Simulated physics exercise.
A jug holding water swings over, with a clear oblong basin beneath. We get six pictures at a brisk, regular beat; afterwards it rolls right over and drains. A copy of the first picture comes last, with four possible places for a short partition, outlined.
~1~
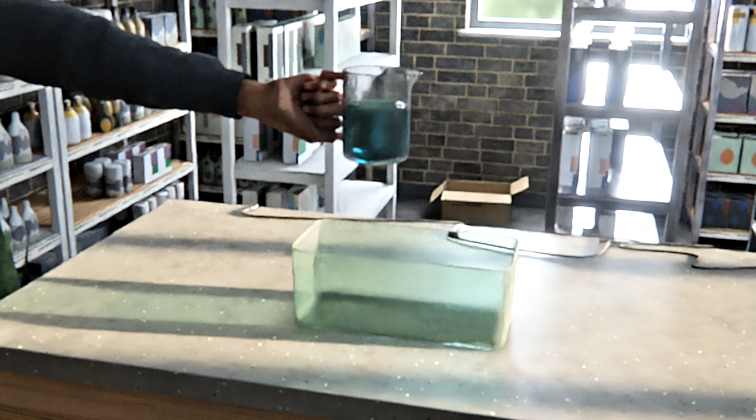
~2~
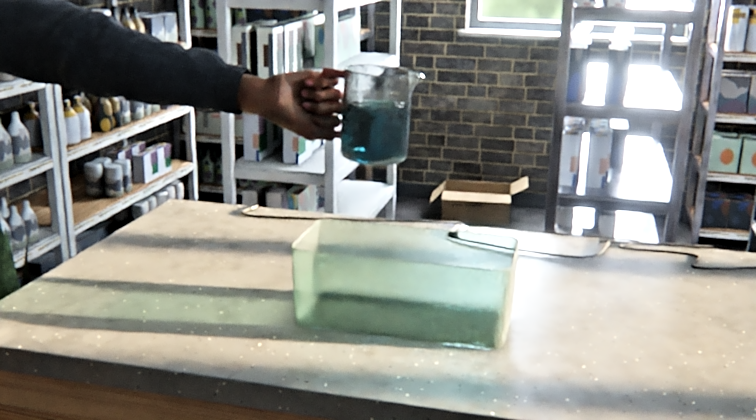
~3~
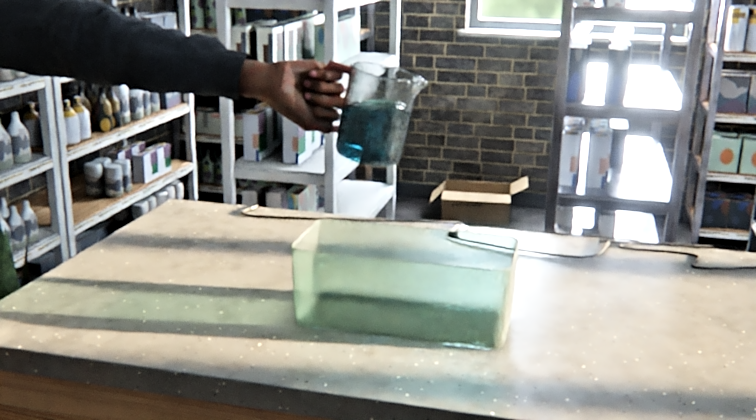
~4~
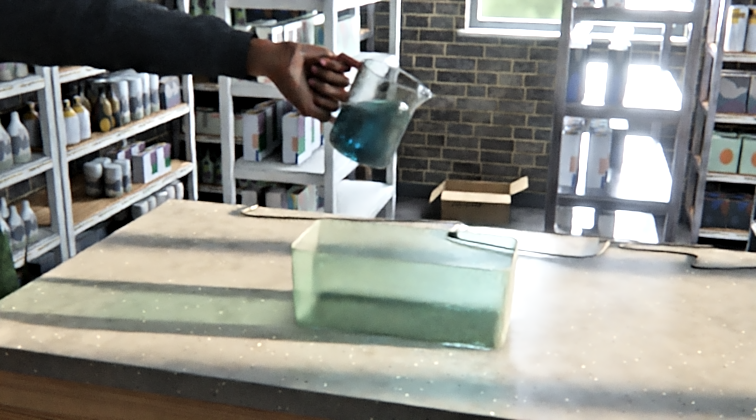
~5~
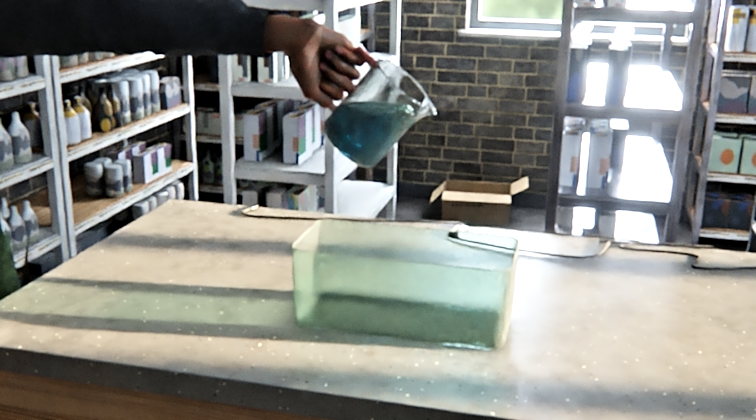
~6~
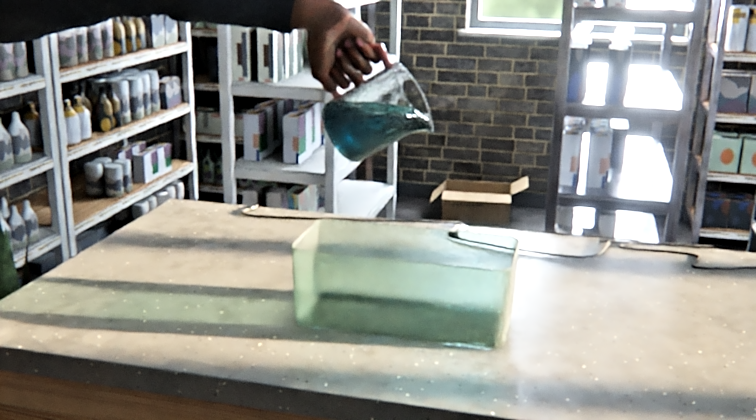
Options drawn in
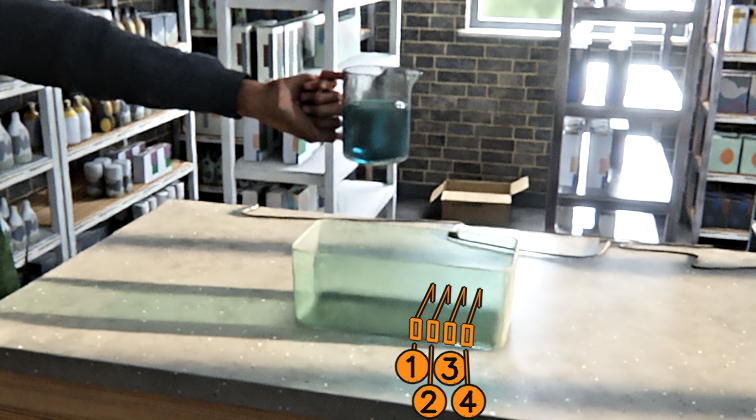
In a shelf-lined room with a brick wall, a hand gradually tilting a clear jug of blue-green water rightward above an oblong basin.
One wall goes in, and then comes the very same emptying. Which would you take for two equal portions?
Slot 3 does it best.
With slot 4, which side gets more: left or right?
More ends on the left.
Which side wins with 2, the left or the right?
The right one.
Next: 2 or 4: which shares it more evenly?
Here it is slot 2.
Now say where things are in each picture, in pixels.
Upright, lip at (420, 75); basin from (296, 322) to (505, 348); nothing has left yet, in the first frame.
Tipped about 3°, lip at (422, 77); nothing has left yet, in the second frame.
Tipped about 11°, lip at (427, 84); nothing has left yet, in the third frame.
Tipped about 24°, lip at (432, 97); nothing has left yet, in the fourth frame.
Tipped about 40°, lip at (435, 114); nothing has left yet, in the fifth frame.
Tipped about 57°, lip at (433, 131); nothing has left yet, in the sixth frame.
On the marked copy, 1 at (414, 344); 2 at (431, 346); 3 at (448, 348); 4 at (465, 350).
With 1, about 24 % ends left of the wall and 70 % right of it; 5 % is lost outside.
With 2, about 23 % ends left of the wall and 73 % right of it; 5 % is lost outside.
With 3, about 51 % ends left of the wall and 44 % right of it; 5 % is lost outside.
With 4, about 83 % ends left of the wall and 15 % right of it.
